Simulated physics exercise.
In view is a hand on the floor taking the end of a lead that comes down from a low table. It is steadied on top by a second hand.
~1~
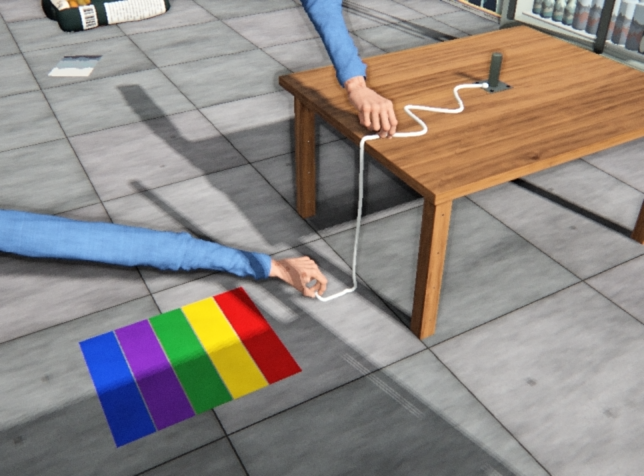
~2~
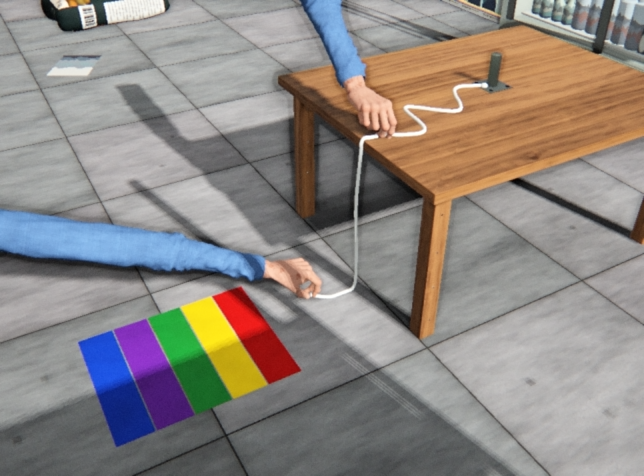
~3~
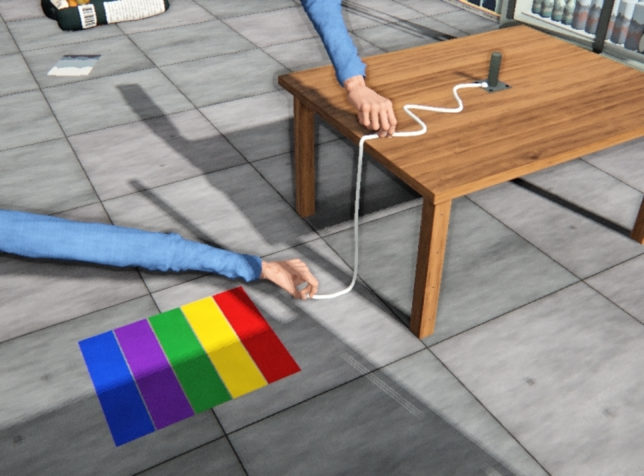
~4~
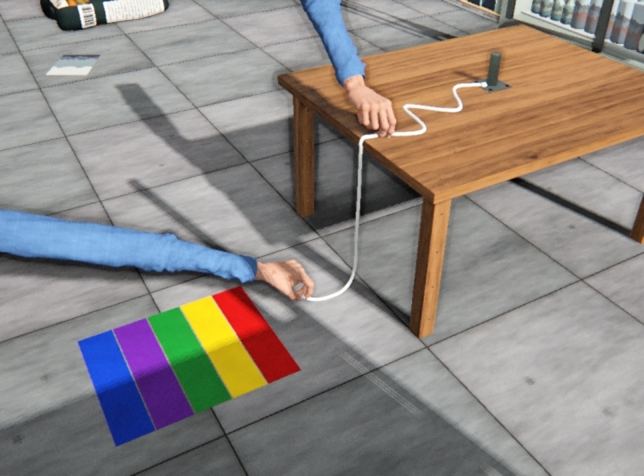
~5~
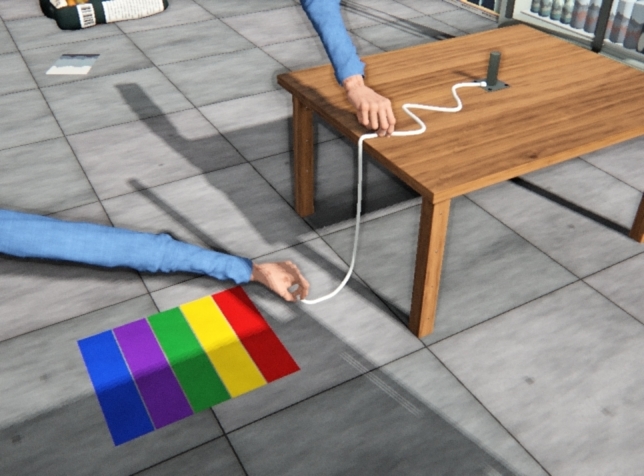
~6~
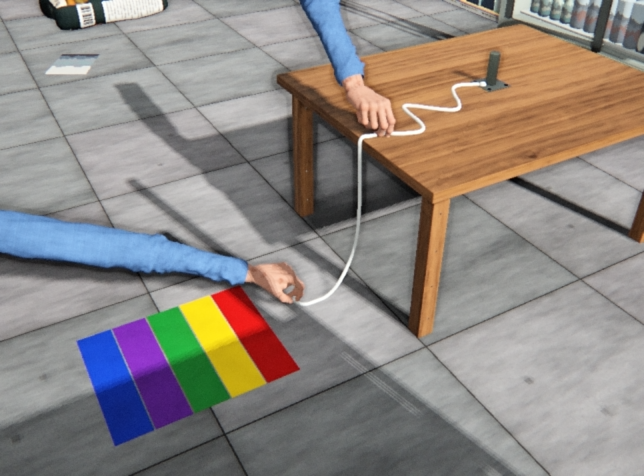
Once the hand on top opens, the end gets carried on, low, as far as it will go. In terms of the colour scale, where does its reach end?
At blue.
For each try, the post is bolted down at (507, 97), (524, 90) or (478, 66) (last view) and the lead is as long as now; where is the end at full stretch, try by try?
The places come out near (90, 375), (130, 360) and (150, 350).
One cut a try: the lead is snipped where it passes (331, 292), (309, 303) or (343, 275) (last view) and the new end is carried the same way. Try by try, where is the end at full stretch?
The pixels are (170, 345), (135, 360) and (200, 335), in the order of the tries.
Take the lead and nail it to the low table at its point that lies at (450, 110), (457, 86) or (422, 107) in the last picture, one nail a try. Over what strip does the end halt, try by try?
You'd see purple first, blue next, and purple last.
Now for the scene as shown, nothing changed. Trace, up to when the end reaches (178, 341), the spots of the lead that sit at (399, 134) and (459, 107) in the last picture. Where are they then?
Positions: (345, 179) for the first, (428, 106) for the second.
A little later, end near (178, 341); over green.
Next, end near (134, 358); over purple.
When it is tight, end near (107, 367); over blue. Over blue.
